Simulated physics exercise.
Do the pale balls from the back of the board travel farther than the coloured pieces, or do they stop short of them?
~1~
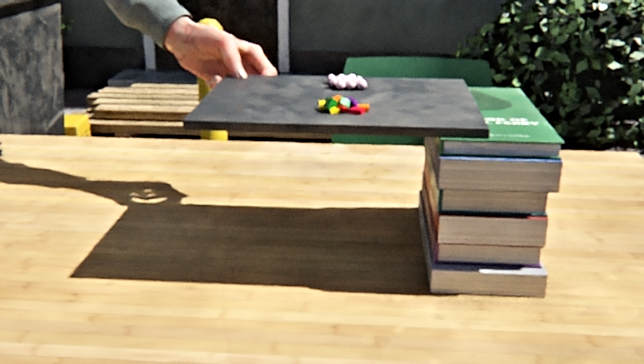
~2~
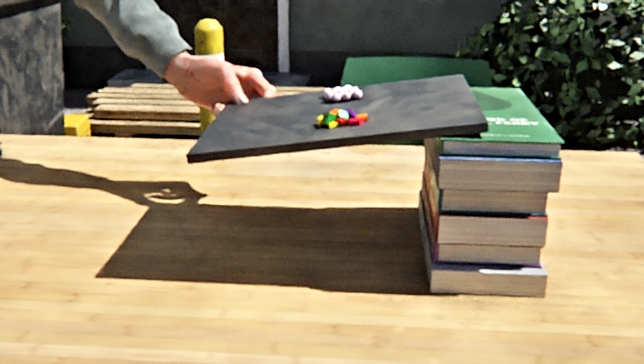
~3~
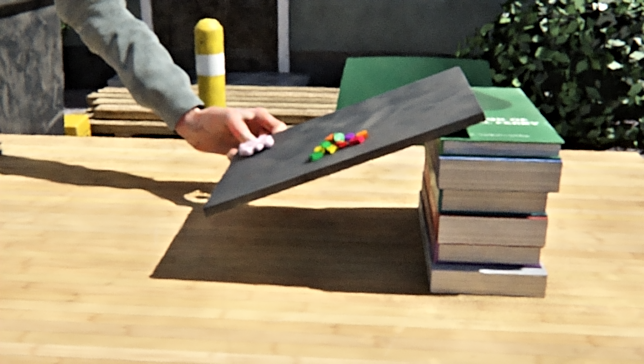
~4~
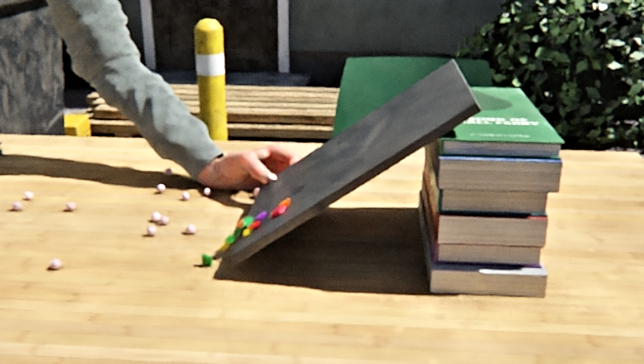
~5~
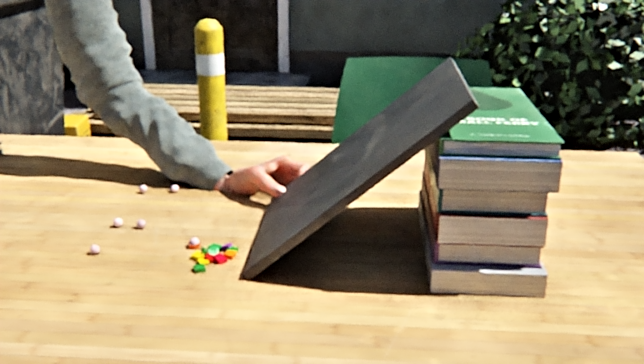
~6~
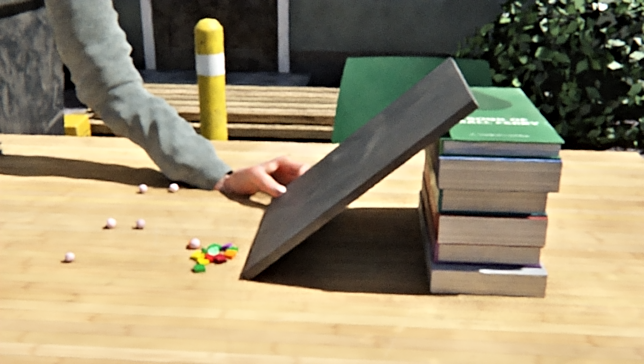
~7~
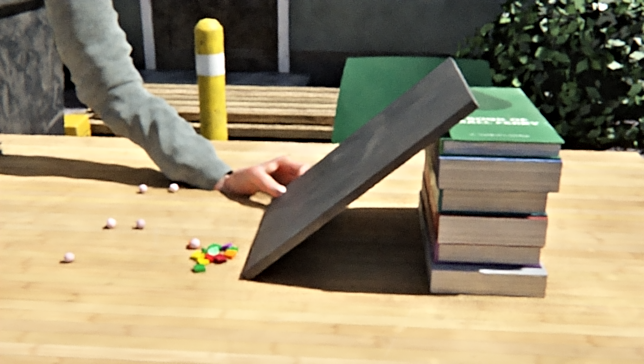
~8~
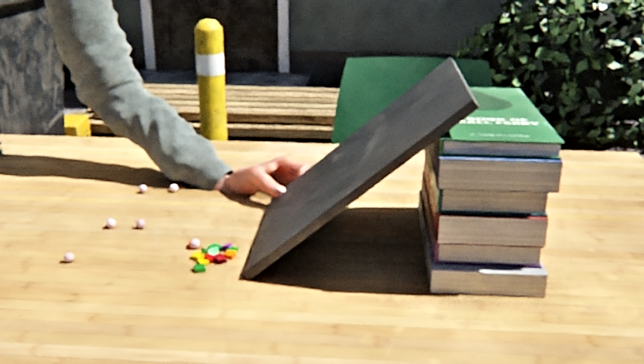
The pale balls from the back travel farther, spreading out to the left while the coloured pieces stay bunched near the foot of the board.
